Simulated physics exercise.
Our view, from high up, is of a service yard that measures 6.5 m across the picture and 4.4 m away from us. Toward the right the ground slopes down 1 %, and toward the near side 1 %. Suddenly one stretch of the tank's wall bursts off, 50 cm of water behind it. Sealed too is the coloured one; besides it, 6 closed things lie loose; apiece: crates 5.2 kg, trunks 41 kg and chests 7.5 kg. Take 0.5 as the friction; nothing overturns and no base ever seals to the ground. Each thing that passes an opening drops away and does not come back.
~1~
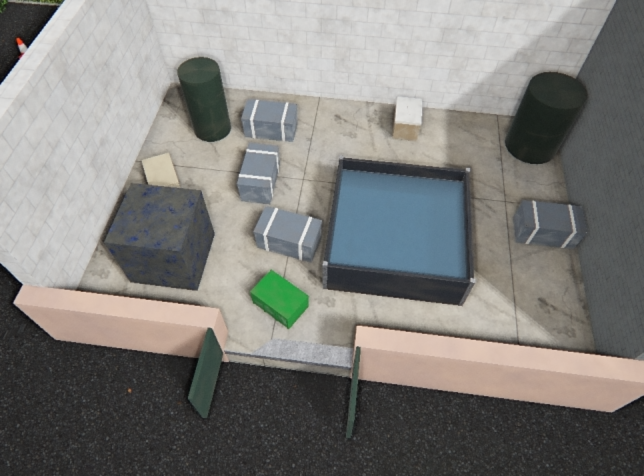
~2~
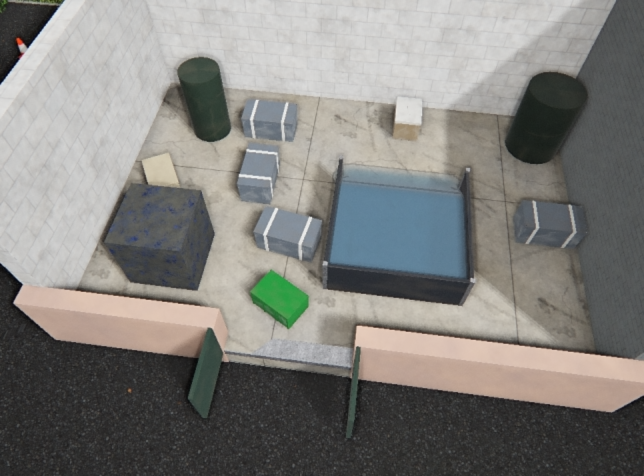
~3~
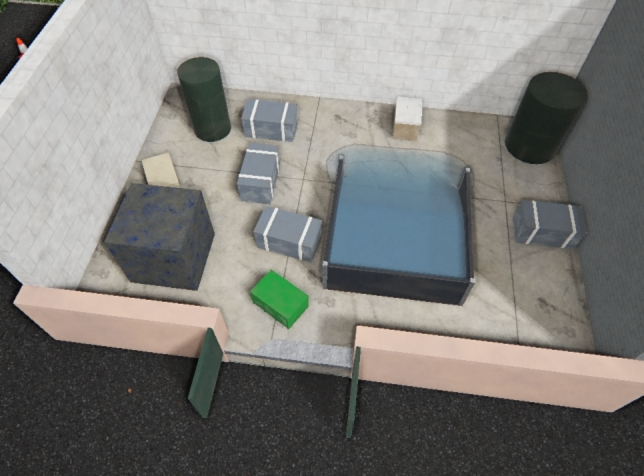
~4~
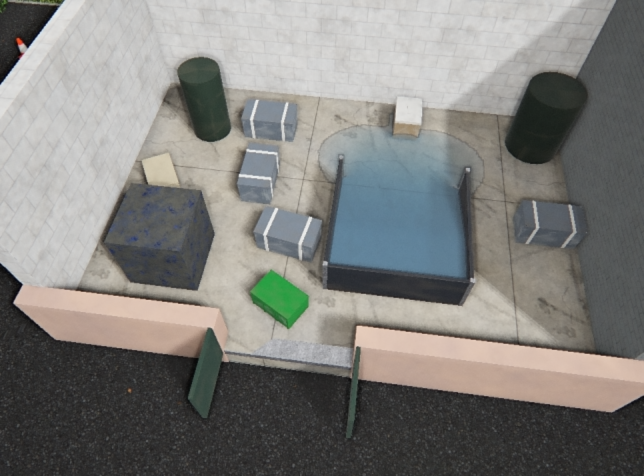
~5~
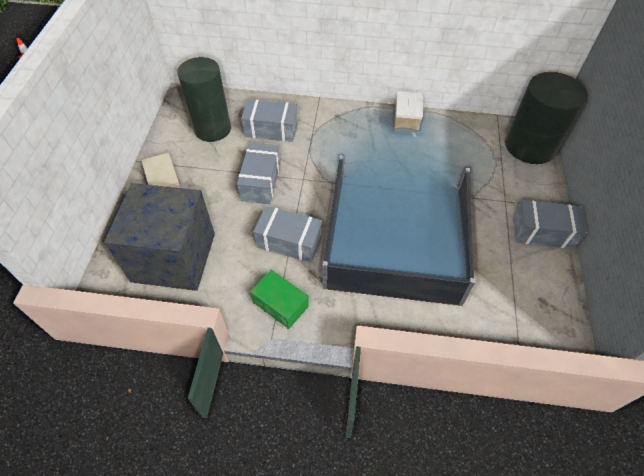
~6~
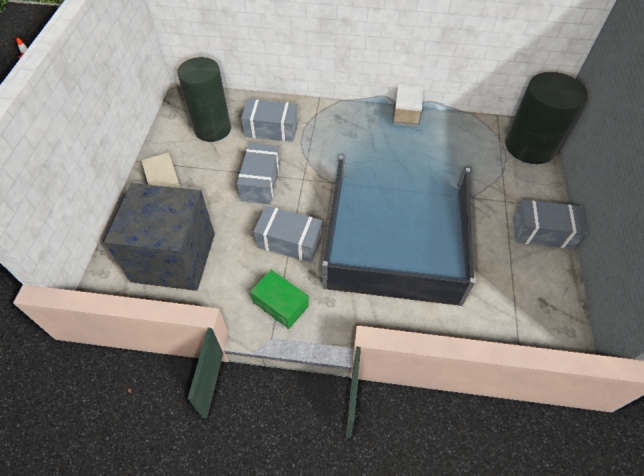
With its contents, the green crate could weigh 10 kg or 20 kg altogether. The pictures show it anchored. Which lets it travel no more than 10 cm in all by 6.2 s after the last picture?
It turns out 10 kg already does.
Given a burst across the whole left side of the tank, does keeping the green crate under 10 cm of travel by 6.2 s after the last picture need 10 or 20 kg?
In that case, both fall short.
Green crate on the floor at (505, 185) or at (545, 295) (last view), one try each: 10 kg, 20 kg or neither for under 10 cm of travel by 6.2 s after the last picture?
At the first place nothing works, and at the second nothing works.
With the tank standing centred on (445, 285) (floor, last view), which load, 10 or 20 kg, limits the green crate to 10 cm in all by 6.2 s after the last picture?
For that case: Lighter one suffices.
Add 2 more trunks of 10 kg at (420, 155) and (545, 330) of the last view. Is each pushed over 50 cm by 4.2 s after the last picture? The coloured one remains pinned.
Beyond it, within it.
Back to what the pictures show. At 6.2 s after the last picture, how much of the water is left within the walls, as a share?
Somewhere near 100 percent, give or take.
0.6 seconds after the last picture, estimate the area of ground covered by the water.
Roughly 9.5 m2.
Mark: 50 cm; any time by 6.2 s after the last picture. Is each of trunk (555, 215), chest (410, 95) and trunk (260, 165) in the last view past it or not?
First one crosses the line, second one crosses the line, third one stays inside.
Then, 0.6 s after the last picture the green crate would be 0 cm from its start with 10 kg and 0 cm from its start with 20 kg; 0 cm of water round it then.
Then, 2.3 s after the last picture the green crate would be 0 cm from its start with 10 kg and 0 cm from its start with 20 kg; 0 cm of water round it then.
Then, 4.2 s after the last picture the green crate would be 0 cm from its start with 10 kg and 0 cm from its start with 20 kg; 0 cm of water round it then.
Then, 6.2 s after the last picture the green crate would be 0 cm from its start with 10 kg and 0 cm from its start with 20 kg; 2 cm of water round it then.
